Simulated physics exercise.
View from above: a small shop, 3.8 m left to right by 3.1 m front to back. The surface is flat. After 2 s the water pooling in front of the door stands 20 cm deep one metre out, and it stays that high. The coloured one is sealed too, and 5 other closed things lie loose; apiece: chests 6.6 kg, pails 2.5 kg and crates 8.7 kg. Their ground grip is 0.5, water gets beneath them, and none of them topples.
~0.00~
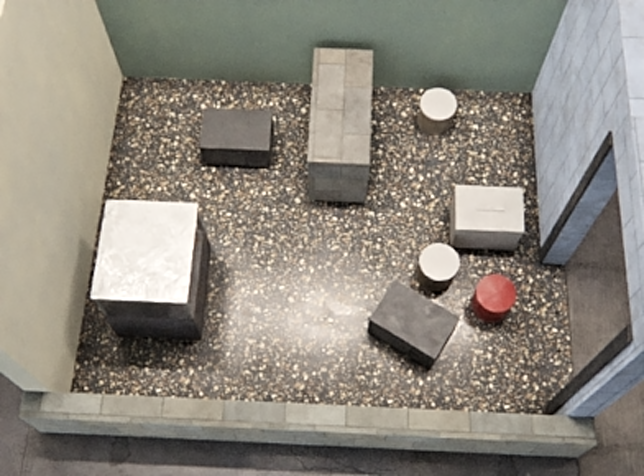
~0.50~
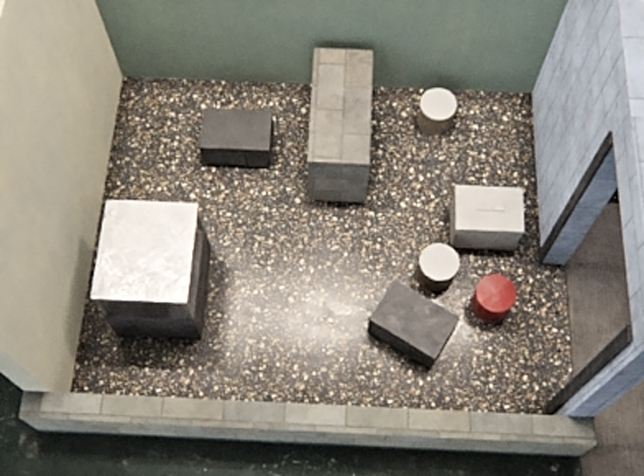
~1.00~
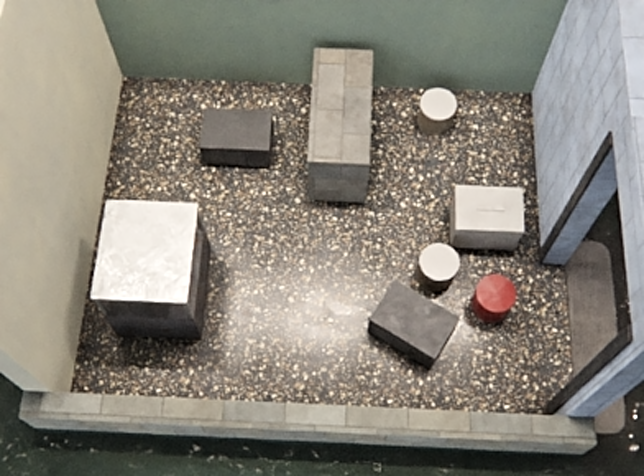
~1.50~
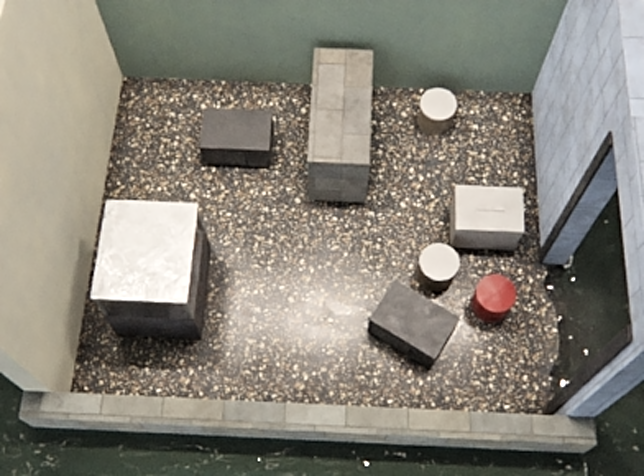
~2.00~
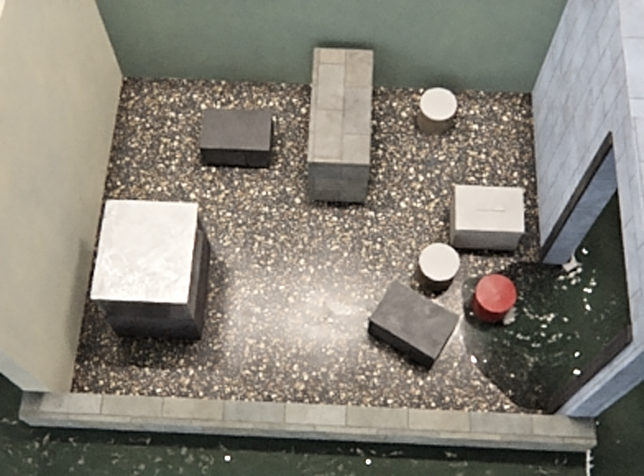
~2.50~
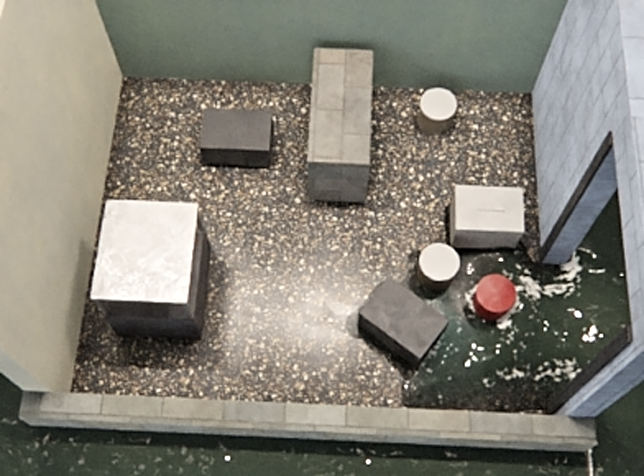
In a small shop, dark water spreads through the doorway and a dark crate shifts slightly left.
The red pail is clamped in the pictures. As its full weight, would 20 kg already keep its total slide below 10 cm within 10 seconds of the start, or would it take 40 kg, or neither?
I'd say it needs the double load.
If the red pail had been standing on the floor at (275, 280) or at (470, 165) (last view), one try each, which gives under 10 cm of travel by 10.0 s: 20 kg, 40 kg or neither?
In that order: The smaller is enough; the smaller is enough.
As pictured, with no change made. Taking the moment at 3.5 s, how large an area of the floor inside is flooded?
Roughly 5.0 m2.
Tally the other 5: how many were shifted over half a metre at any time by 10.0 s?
5.
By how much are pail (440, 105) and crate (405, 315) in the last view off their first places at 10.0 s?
Net displacement, in order: 60 cm; 300 cm.
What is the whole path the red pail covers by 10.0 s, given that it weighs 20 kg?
Around 20 cm in total.
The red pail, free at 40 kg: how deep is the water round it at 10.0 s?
About 10 cm.
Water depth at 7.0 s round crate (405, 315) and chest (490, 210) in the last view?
Some 9 cm at the first, some 8 cm at the second.
After 3.5 s the red pail would be 21 cm from its start with 20 kg and 0 cm from its start with 40 kg; 9 cm of water round it then.
After 4.5 s the red pail would be 22 cm from its start with 20 kg and 0 cm from its start with 40 kg; 7 cm of water round it then.
After 7.0 s the red pail would be 22 cm from its start with 20 kg and 0 cm from its start with 40 kg; 8 cm of water round it then.
After 10.0 s the red pail would be 22 cm from its start with 20 kg and 0 cm from its start with 40 kg; 10 cm of water round it then.
